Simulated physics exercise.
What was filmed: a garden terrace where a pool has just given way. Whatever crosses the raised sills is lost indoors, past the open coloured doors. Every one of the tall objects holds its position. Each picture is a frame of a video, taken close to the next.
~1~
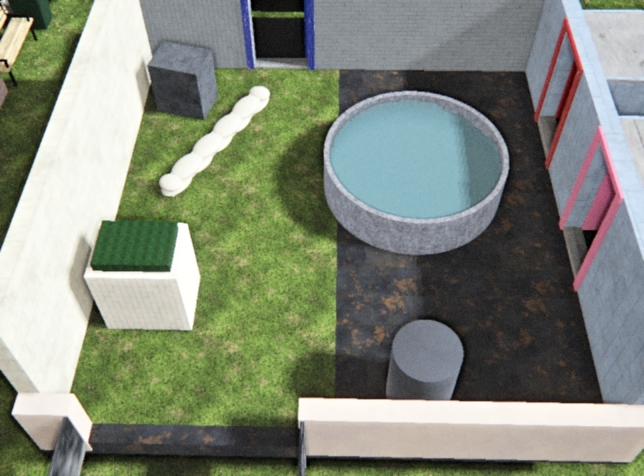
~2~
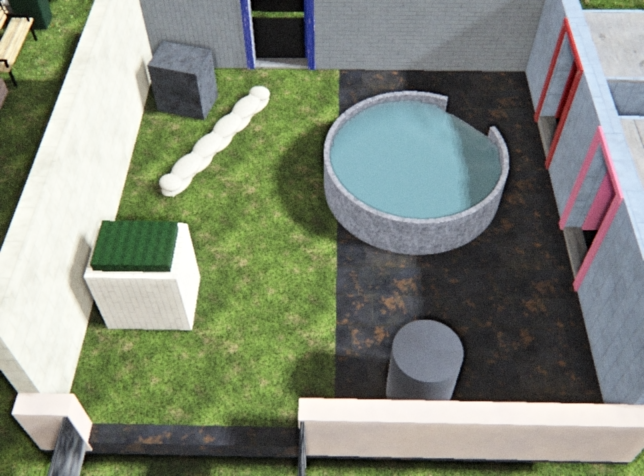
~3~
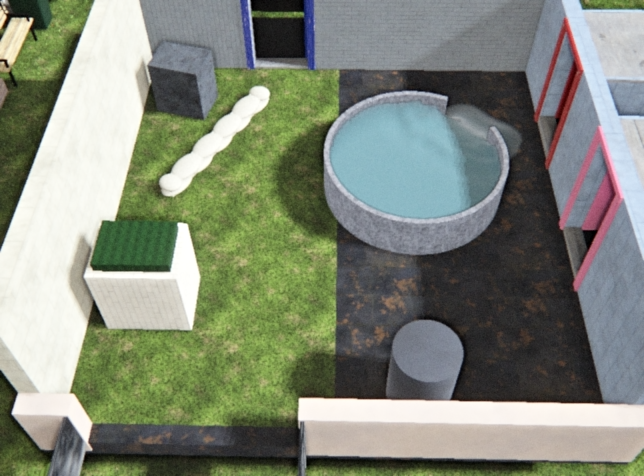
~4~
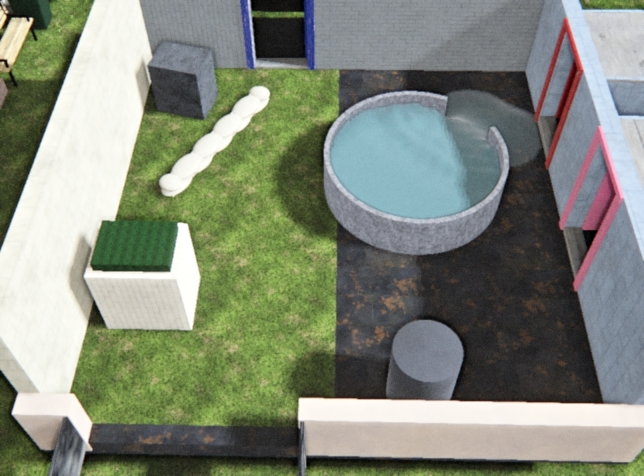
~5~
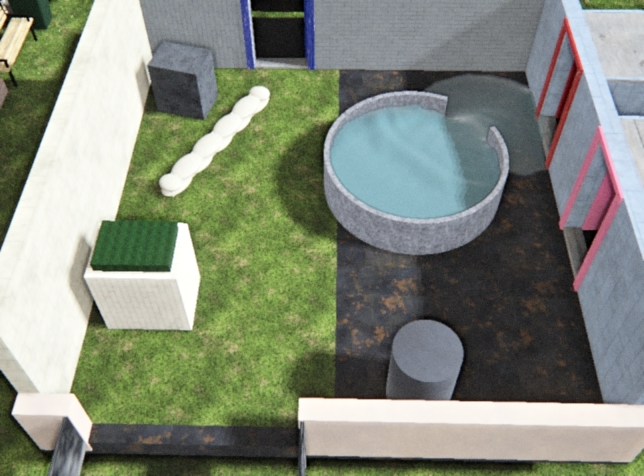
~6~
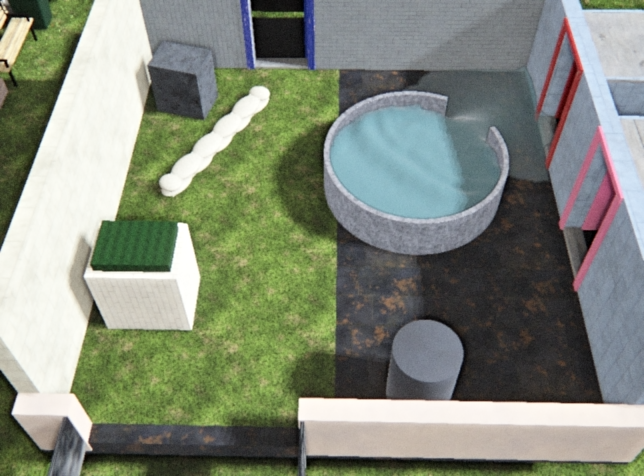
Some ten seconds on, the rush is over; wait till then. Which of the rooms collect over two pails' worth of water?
The red door counts as over, the pink door counts as not over, the blue door counts as over.
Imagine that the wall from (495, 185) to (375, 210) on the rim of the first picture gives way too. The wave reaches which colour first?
The door marked pink, I reckon.
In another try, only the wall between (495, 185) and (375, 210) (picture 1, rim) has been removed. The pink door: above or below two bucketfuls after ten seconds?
Result for the pink door: It ends up above.
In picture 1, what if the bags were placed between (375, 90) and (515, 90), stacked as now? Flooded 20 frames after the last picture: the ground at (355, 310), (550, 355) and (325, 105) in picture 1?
Spared; spared; submerged.
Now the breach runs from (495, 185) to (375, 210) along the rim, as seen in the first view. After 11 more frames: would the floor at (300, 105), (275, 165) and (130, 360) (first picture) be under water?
Bone-dry, bone-dry, bone-dry.
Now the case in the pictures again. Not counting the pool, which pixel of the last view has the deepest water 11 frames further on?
Somewhere near (519, 73).
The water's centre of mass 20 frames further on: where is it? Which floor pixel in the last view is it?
Around pixel (419, 149).
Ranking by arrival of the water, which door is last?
The blue door.
A moment on, water covers 10 % of the floor; the red door over two buckets in, the pink door not reached, the blue door not reached.
Next, water covers 20 % of the floor; the red door far over two buckets in, the pink door wet at the sill, nothing in, the blue door not reached.
Then, water covers 35 % of the floor; the red door far over two buckets in, the pink door wet at the sill, nothing in, the blue door under two buckets in.
Later, water covers 60 % of the floor; the red door far over two buckets in, the pink door wet at the sill, nothing in, the blue door under two buckets in.
In the end, water covers 85 % of the floor; the red door far over two buckets in, the pink door wet at the sill, nothing in, the blue door over two buckets in.
